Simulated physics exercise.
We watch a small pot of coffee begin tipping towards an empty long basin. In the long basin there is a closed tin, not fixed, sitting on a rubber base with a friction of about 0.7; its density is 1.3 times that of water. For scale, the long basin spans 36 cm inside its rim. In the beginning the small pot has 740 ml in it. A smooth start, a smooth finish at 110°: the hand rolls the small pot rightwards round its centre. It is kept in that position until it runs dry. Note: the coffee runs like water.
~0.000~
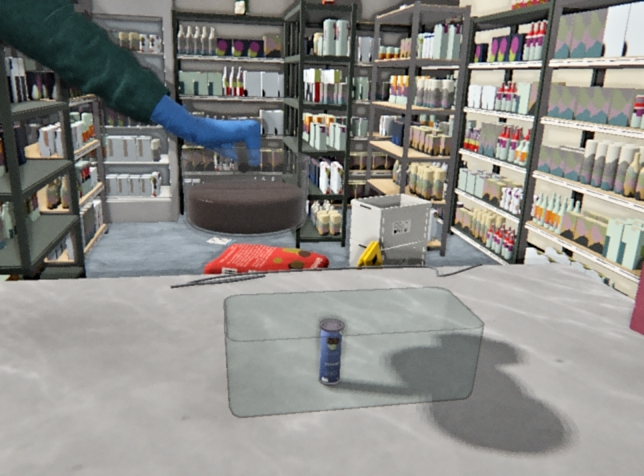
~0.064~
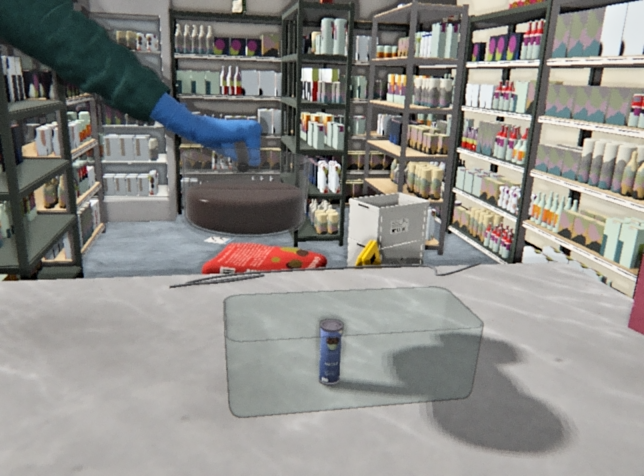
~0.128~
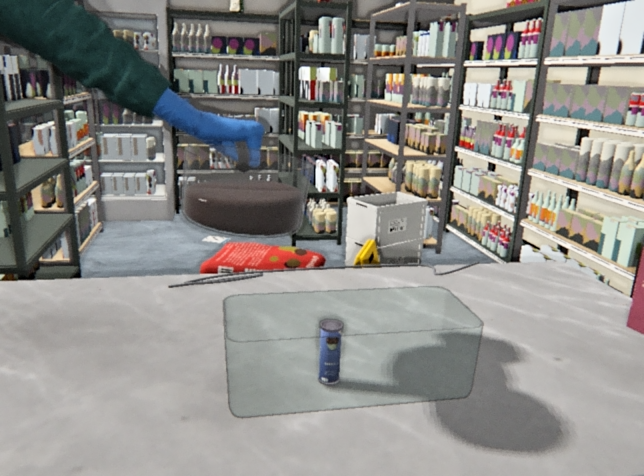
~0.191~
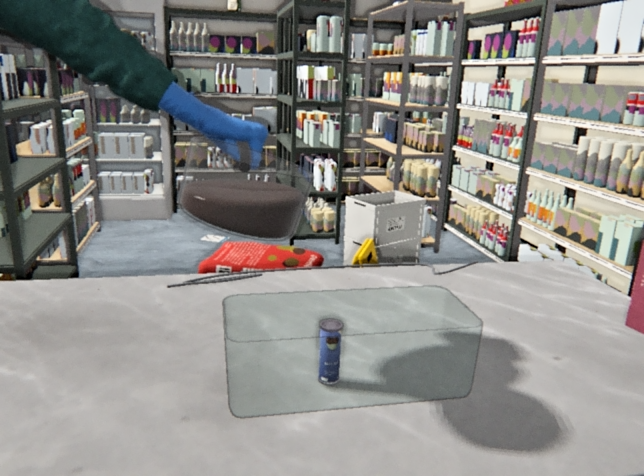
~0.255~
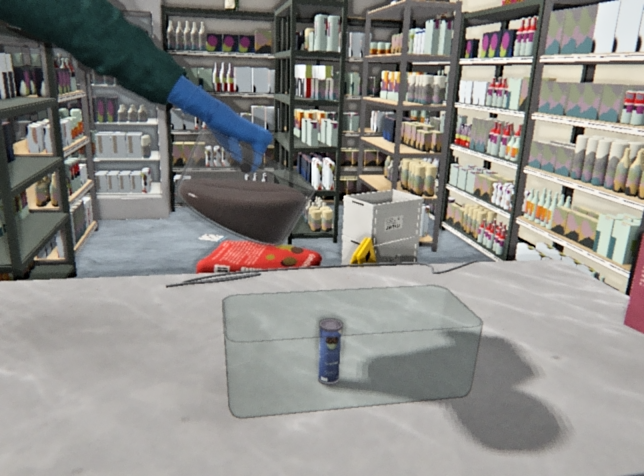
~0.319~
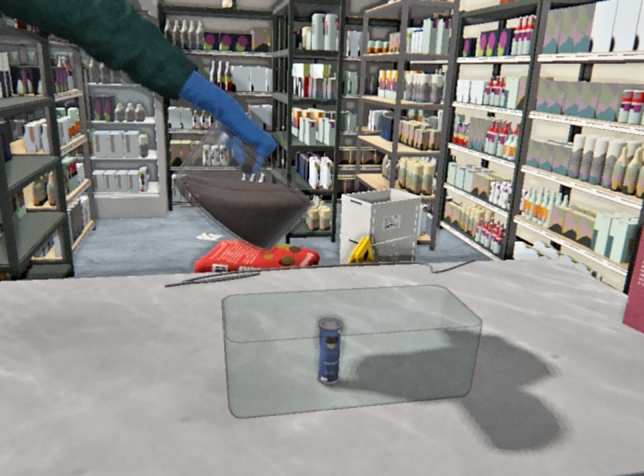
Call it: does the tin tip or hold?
It holds.
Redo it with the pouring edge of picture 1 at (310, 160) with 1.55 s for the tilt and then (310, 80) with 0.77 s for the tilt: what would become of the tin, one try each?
In the first try it remains standing; in the second it comes down.
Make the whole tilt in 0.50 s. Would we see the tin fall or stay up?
The tin would overturn.
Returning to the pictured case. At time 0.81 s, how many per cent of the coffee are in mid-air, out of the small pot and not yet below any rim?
12 per cent or so.
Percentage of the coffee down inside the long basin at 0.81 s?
About 82 per cent.
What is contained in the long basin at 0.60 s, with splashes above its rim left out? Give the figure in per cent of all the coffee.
About 22%.
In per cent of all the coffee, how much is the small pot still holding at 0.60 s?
32 %.
Then, 0.60 s in, the tilt is 98° and 31 per cent is still to pour; the tin stands where it began.
Then, 0.81 s in, the tilt is 110° and 7 per cent is still to pour; the tin stands 1 cm from where it began.
Then, 1.03 s in, the tilt is 110° and 0 per cent is still to pour; the tin stands 1 cm from where it began.
Then, 1.27 s in, the tilt is 110° and 0 per cent is still to pour; the tin stands 1 cm from where it began.
Finally, the tin stands 1 cm from where it began.
